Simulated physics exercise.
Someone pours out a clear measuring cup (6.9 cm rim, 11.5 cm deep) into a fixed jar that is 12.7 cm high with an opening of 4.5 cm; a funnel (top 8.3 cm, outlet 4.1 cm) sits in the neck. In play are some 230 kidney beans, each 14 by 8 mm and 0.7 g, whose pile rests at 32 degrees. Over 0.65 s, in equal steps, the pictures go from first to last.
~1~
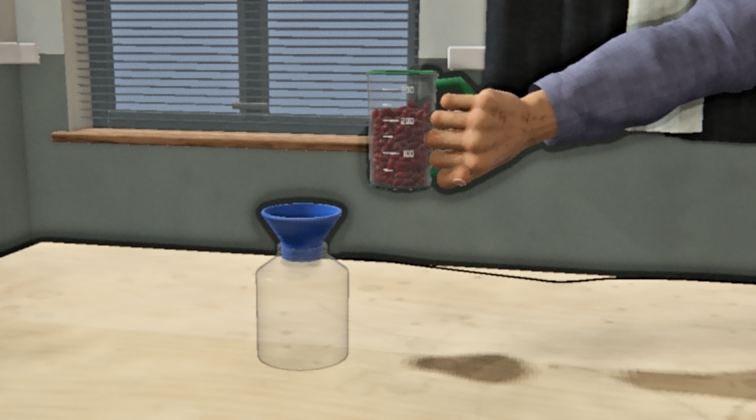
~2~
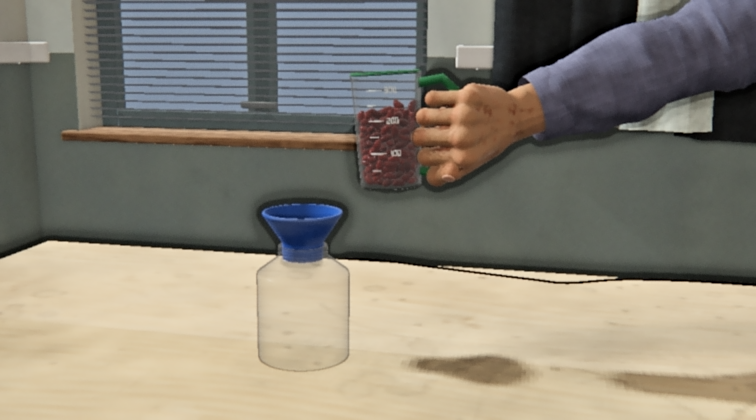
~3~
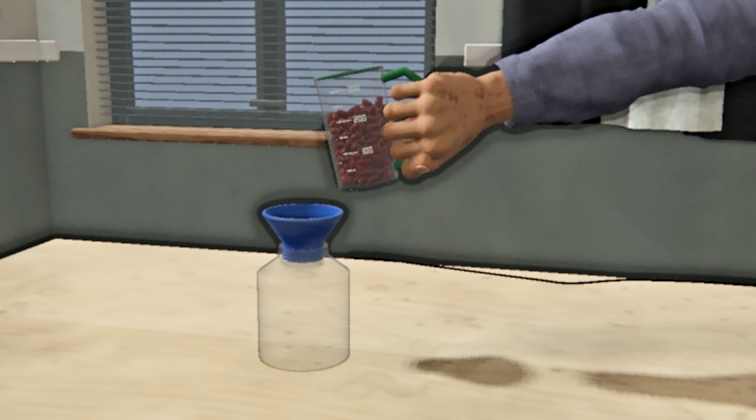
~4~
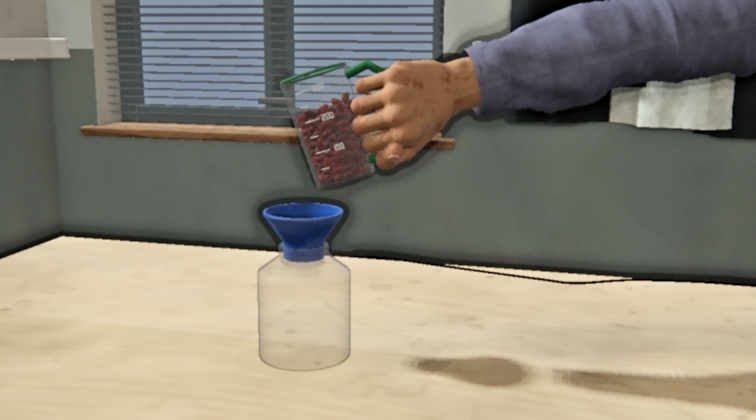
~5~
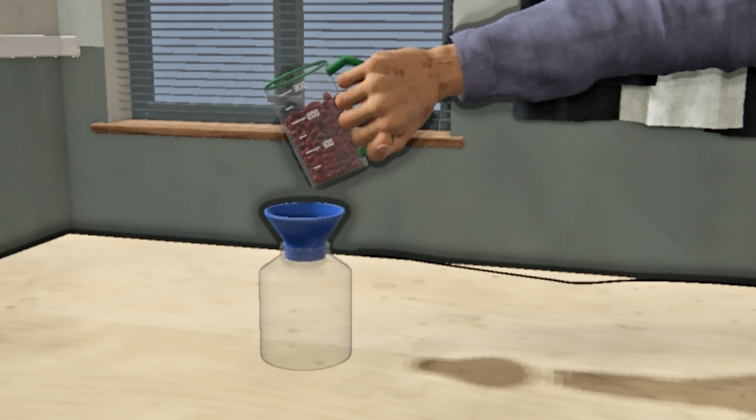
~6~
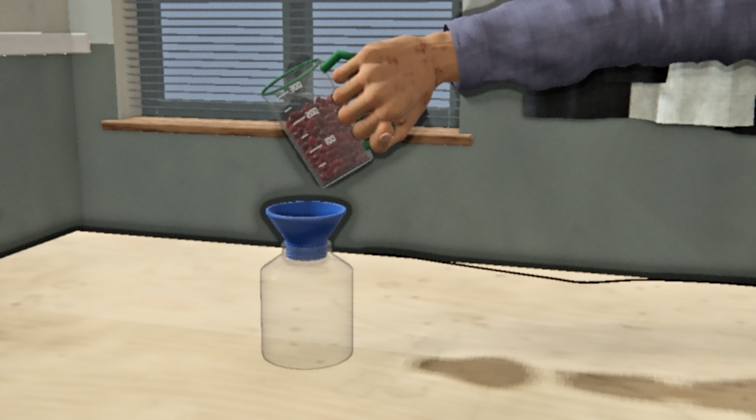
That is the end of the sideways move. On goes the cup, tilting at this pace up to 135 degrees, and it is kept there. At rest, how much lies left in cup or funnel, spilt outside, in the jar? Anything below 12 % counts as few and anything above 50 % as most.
Left in cup or funnel: Few; spilt outside: Most; jar: Some.
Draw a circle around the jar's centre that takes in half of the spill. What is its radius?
Close to 16 cm, give or take.
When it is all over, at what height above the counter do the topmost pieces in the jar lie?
Roughly 2.5 centimetres above the counter.
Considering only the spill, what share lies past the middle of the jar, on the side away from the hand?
100 per cent.
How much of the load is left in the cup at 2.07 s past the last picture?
About 0 percent.
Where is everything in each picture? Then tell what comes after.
The first picture shows cup at (401, 129), tilt 0 degrees, lip at (369, 72), moved 0.0 cm; middle of the pieces at (401, 145); jar at (303, 300).
The second picture shows cup at (388, 129), tilt 4 degrees, lip at (353, 75), moved 1.4 cm; middle of the pieces at (389, 146).
The third picture shows cup at (359, 129), tilt 11 degrees, lip at (317, 79), moved 4.6 cm; middle of the pieces at (361, 145).
The fourth picture shows cup at (330, 127), tilt 18 degrees, lip at (284, 84), moved 7.8 cm; middle of the pieces at (334, 143).
The fifth picture shows cup at (318, 126), tilt 25 degrees, lip at (268, 89), moved 9.2 cm; middle of the pieces at (324, 141).
The sixth picture shows cup at (319, 125), tilt 32 degrees, lip at (266, 95), moved 9.2 cm; middle of the pieces at (326, 139); jar at (307, 298).
Then, 0.86 s after the last picture, tilt 80 degrees; the cup holds 100 %, the jar 0 %.
Then, 1.44 s after the last picture, tilt 112 degrees; the cup holds 80 %, the jar 0 %.
Then, 2.07 s after the last picture, tilt 135 degrees; the cup holds 0 %, the jar 30 %.
In the end, still above 0 %, spilt 70 %, jar 30 %.
